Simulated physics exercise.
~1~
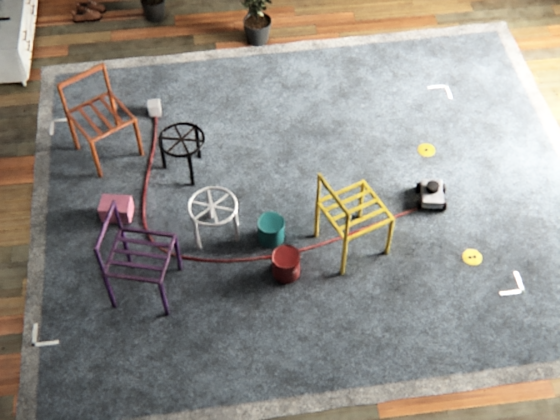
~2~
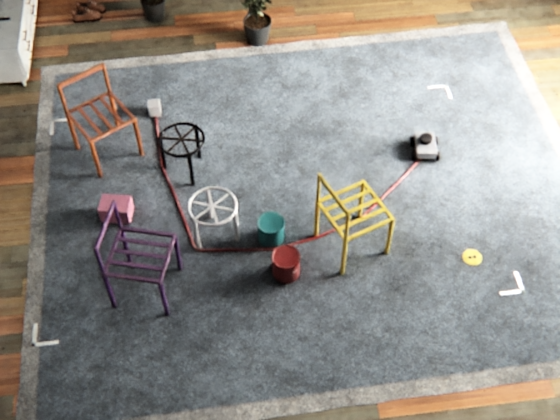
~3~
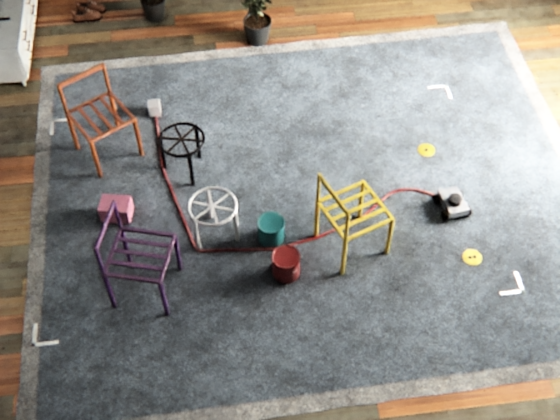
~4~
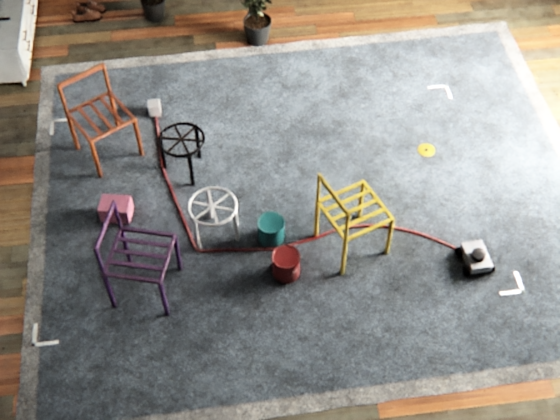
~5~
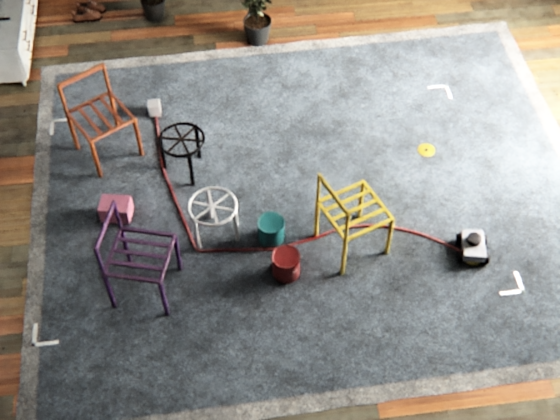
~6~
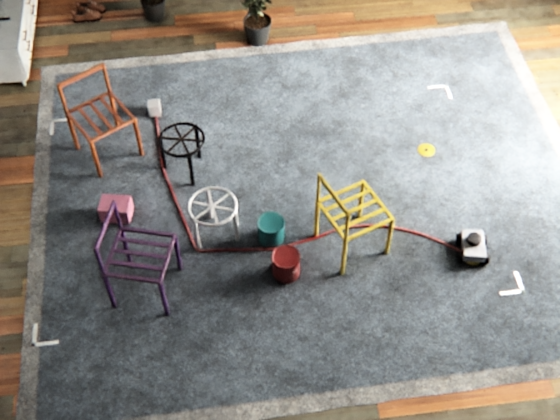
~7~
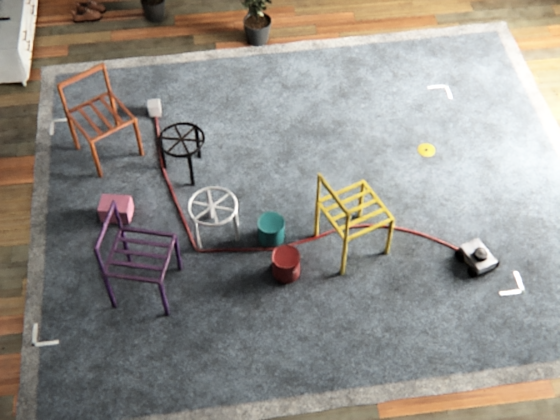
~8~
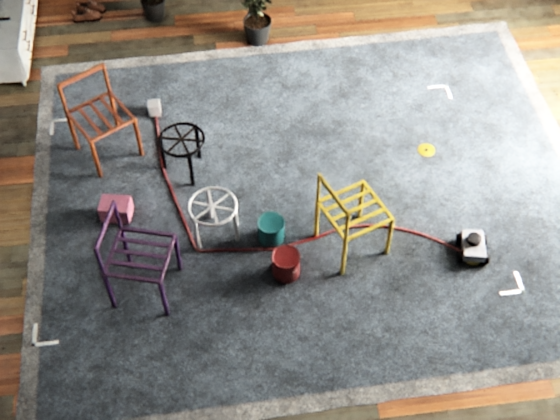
A small cart trailing a red cord among chairs, stools and buckets on a gray rug rolled up to one yellow mark, then down to another, where it shifted slightly and stopped, with the yellow chair still standing in place.
